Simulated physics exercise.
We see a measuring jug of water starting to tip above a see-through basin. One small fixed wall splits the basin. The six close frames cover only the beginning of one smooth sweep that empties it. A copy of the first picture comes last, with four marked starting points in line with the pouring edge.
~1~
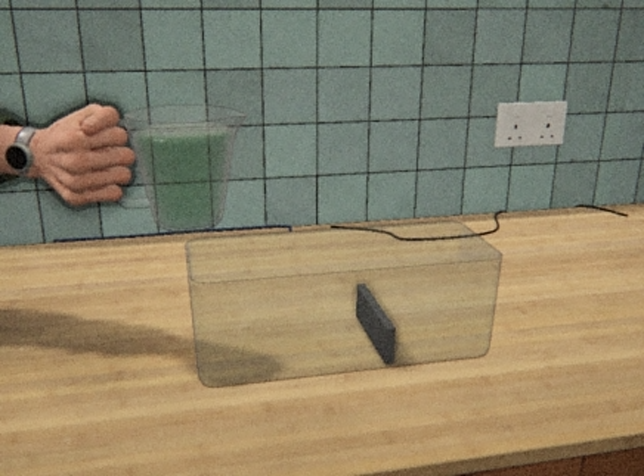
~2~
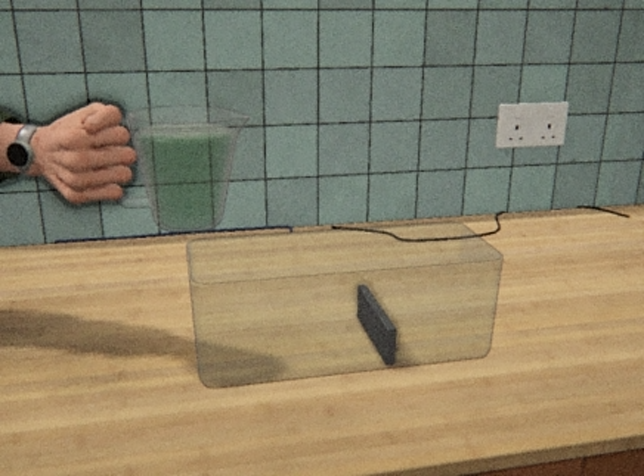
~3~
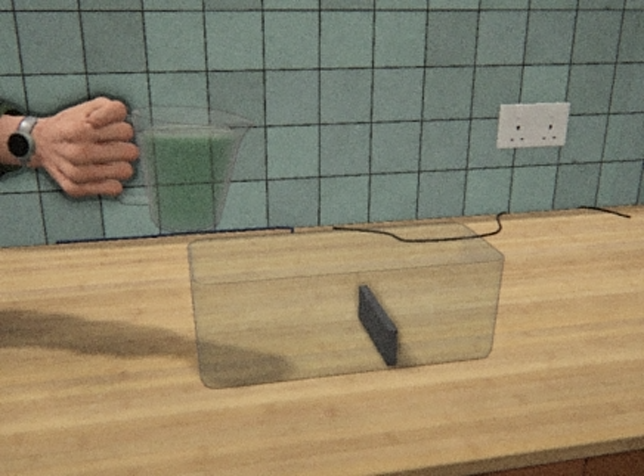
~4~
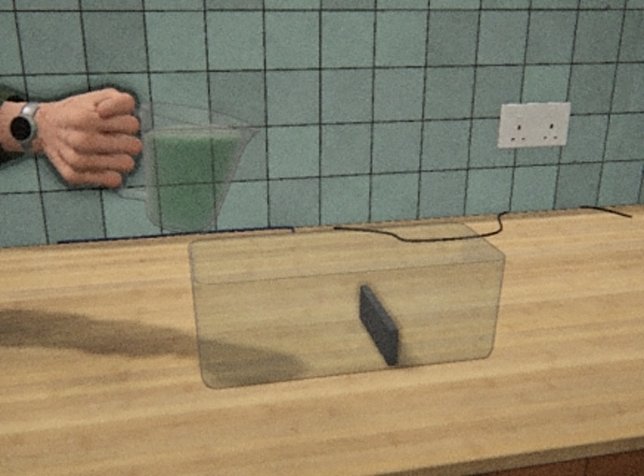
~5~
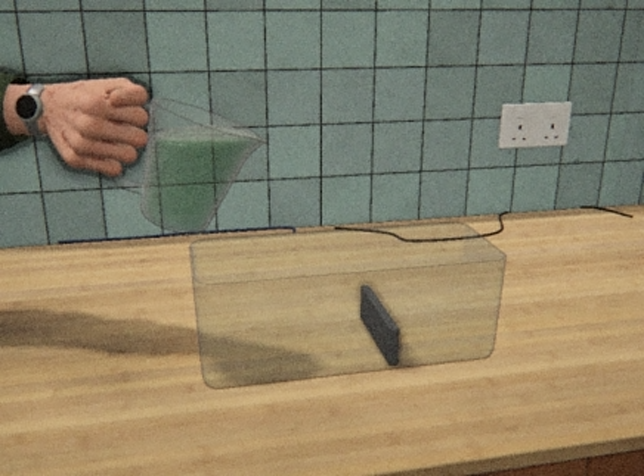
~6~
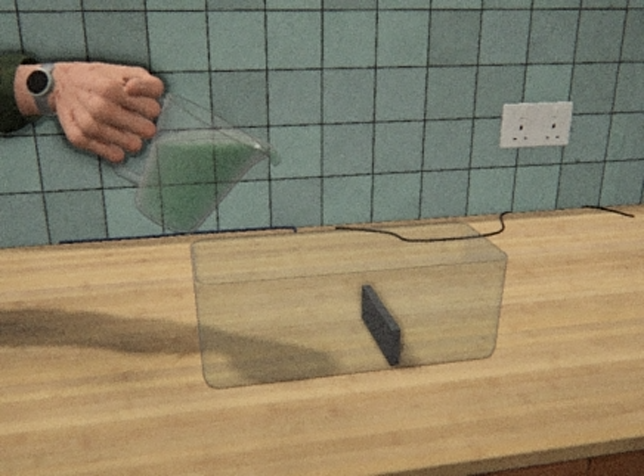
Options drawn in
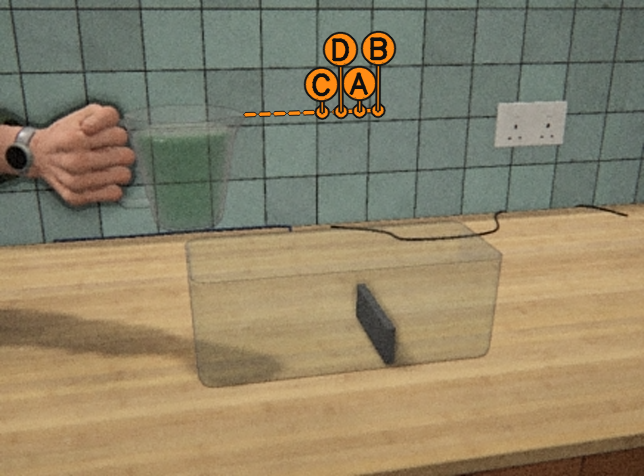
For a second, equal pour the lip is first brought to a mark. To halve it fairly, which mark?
Spot C.
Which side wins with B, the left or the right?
The right side.
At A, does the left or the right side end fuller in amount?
The right side.
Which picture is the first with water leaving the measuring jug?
Picture 6.
On the marked copy, A at (359, 111); B at (378, 110); C at (322, 112); D at (341, 111).
With A, about 10 % ends left of the wall and 90 % right of it.
With B, about 3 % ends left of the wall and 96 % right of it.
With C, about 53 % ends left of the wall and 46 % right of it.
With D, about 25 % ends left of the wall and 75 % right of it.
